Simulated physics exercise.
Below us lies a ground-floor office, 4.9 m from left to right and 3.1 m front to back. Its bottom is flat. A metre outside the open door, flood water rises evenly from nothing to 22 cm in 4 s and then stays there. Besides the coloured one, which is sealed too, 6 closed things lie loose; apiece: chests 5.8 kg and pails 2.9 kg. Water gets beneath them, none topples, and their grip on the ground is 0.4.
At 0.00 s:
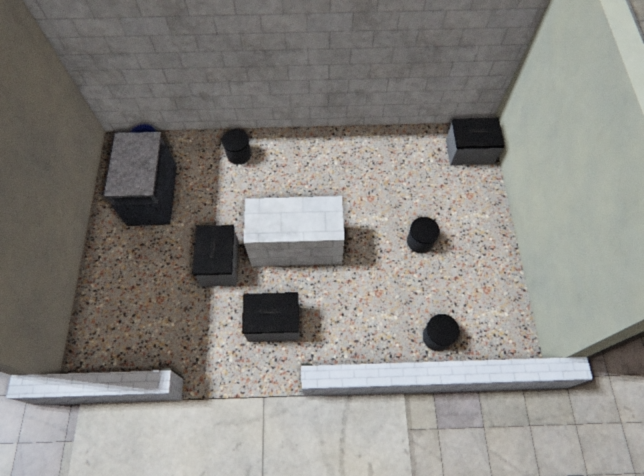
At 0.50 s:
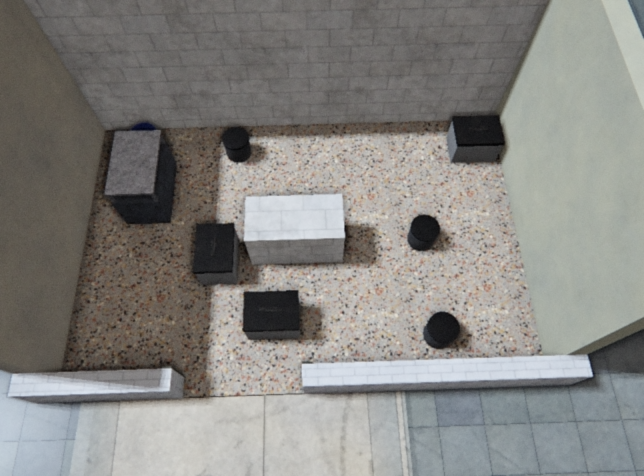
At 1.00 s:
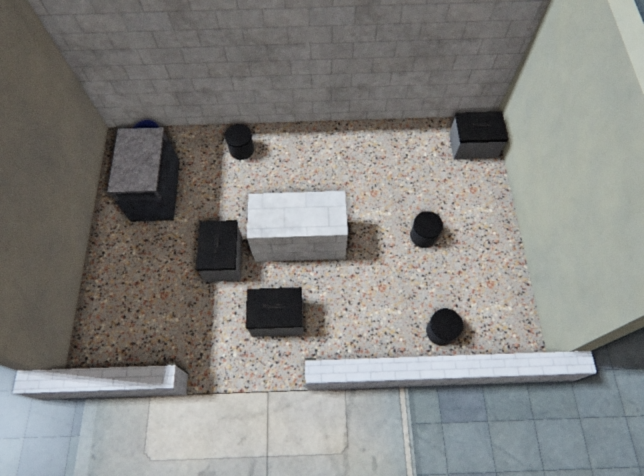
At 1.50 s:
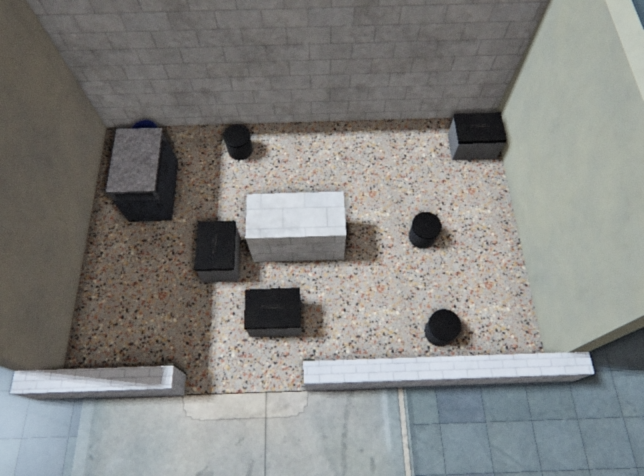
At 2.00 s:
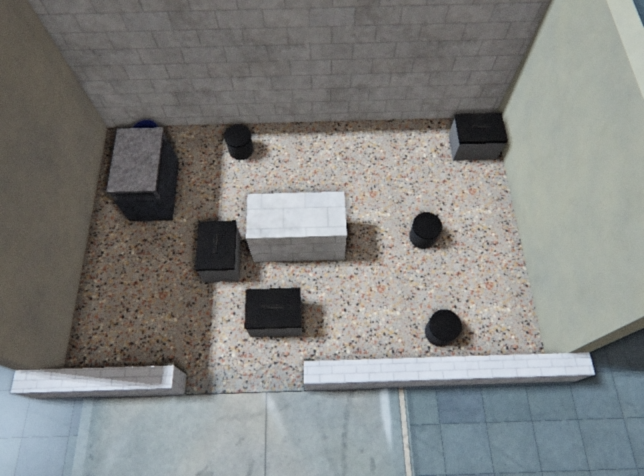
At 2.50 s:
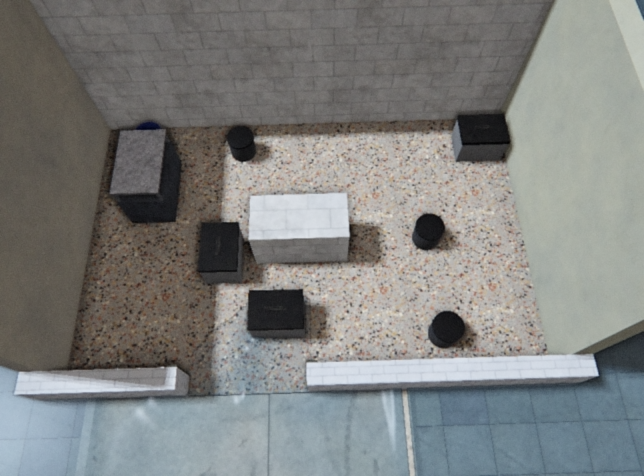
Bluish water spread across the paving outside a walled room seen from above, covering both sides before the middle, then crept through the doorway gap, while the dark boxes and pails inside stayed still.
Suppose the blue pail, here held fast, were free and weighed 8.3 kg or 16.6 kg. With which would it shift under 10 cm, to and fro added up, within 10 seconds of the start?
I expect that only the larger load is enough.
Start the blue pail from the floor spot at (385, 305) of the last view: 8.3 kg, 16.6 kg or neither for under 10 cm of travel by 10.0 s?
Only the larger holds.
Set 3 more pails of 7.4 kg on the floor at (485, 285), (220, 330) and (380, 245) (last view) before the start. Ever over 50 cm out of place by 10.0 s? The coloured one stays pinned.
In that order: Over, past it, short of it.
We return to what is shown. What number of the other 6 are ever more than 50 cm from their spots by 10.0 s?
That makes 4.
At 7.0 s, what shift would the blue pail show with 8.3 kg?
About 10 cm.
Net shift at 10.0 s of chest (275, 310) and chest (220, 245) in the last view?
In that order: 250 cm, 150 cm.
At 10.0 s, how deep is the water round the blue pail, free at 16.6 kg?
About 14 cm.
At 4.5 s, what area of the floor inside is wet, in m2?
About 6.0 m2.
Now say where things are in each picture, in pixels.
In the first picture, the blue pail at (143, 135), on the bottom; water covers 0.0 m2; 0 of 7 have shifted.
In the second picture, the blue pail at (143, 134) rests on the ground; water covers 0.0 m2; 0 of 7 have shifted.
In the third picture, the blue pail at (145, 131), on the bottom; water covers 0.0 m2; 0 of 7 have shifted.
In the fourth picture, the blue pail at (144, 131) rests on the ground; water covers 0.0 m2; 0 of 7 have shifted.
In the fifth picture, the blue pail at (145, 131) rests on the ground; 0.0 m2 under water; 0 of 7 have shifted.
In the sixth picture, the blue pail at (148, 133) rests on the ground; 0.5 m2 under water; 0 of 7 have shifted.
After 3.5 s the blue pail would be 0 cm from its start with 8.3 kg and 0 cm from its start with 16.6 kg; 0 cm of water round it then.
After 4.5 s the blue pail would be 0 cm from its start with 8.3 kg and 0 cm from its start with 16.6 kg; 0 cm of water round it then.
After 7.0 s the blue pail would be 8 cm from its start with 8.3 kg and 0 cm from its start with 16.6 kg; 12 cm of water round it then.
After 10.0 s the blue pail would be 7 cm from its start with 8.3 kg and 0 cm from its start with 16.6 kg; 14 cm of water round it then.
